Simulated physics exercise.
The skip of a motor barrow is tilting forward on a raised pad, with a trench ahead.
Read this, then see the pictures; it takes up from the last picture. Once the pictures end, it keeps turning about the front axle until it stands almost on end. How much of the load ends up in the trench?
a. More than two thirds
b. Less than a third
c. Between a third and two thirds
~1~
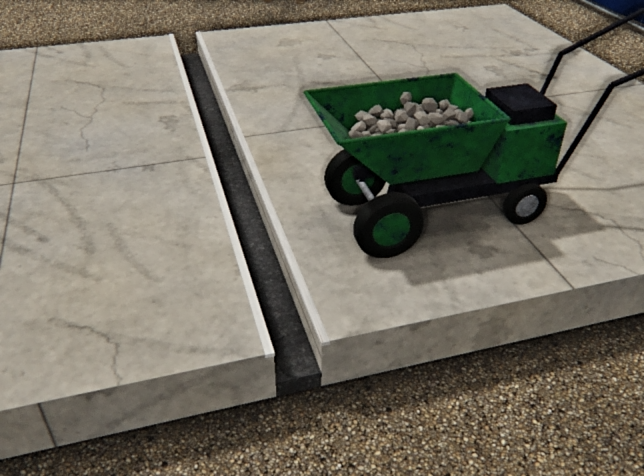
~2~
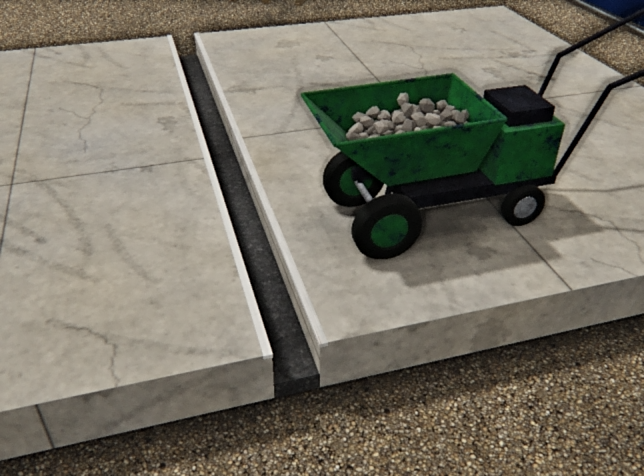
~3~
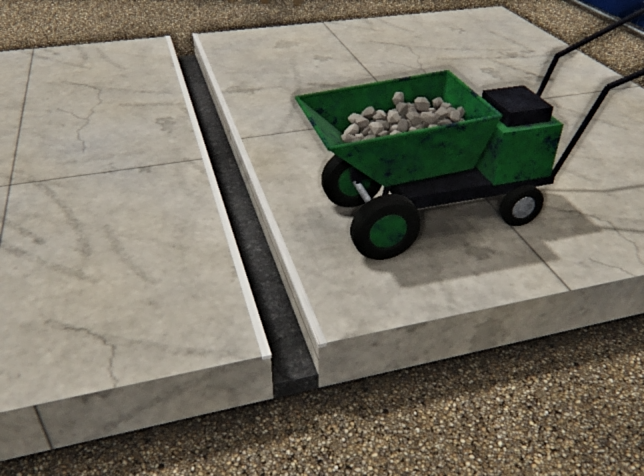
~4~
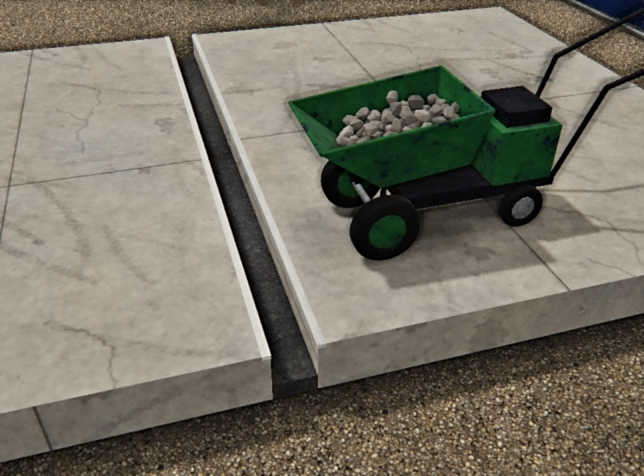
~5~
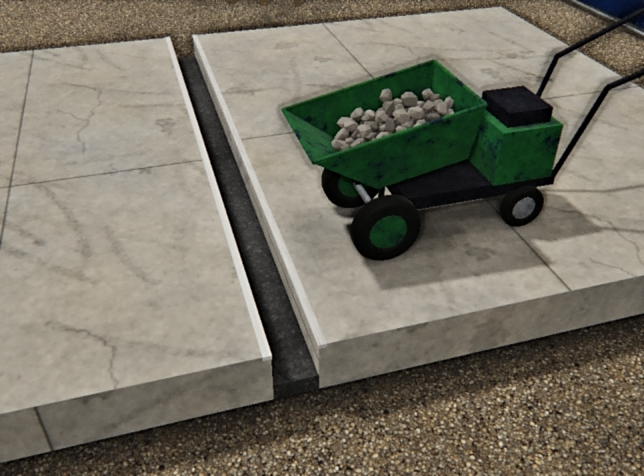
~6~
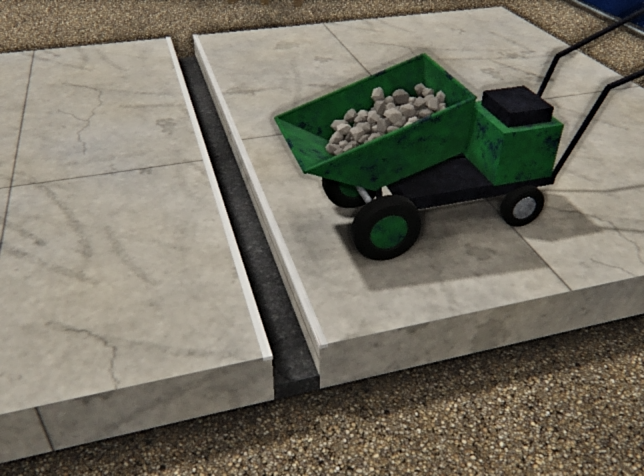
c, between a third and two thirds.
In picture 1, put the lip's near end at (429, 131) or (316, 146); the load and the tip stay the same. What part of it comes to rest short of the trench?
40 % and 0 %, in that order.
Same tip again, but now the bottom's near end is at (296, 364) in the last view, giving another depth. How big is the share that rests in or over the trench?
Estimate: Approx. 30 per cent.
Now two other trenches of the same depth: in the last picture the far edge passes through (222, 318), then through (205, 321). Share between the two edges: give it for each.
100 and 100 percent.
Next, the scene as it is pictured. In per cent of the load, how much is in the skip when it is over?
Roughly 20 per cent of the load.
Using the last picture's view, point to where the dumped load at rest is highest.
My guess for the top is about pixel (218, 250).
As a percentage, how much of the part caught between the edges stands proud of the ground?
My figure is near 5 per cent.
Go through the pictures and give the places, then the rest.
In the first picture, lip of the skip at (339, 143), level; top of the load at (422, 118), broken stones; first edge of the trench at (308, 299); far edge at (256, 309), the trench under half as wide as the skip, and about as deep as wide.
In the second picture, lip of the skip at (336, 145), level; top of the load at (416, 126).
In the third picture, lip of the skip at (330, 149), tipped barely; top of the load at (429, 117).
In the fourth picture, lip of the skip at (322, 155), tipped a little; top of the load at (423, 115).
In the fifth picture, lip of the skip at (314, 162), tipped a little; top of the load at (434, 120).
In the sixth picture, lip of the skip at (305, 172), tipped clearly; top of the load at (427, 116); first edge of the trench at (306, 301); far edge at (254, 312).
Soon after the last picture, skip tipped steeply; all in the skip.
A little later, skip tipped right over; about two thirds in the skip; about a quarter in or heaped over the trench; a small part beyond it.
Later still, skip tipped right over; about a quarter in the skip; about half in or heaped over the trench; about a quarter beyond it.
At rest, skip tipped right over; about a quarter in the skip; about half in or heaped over the trench; about a quarter beyond it.
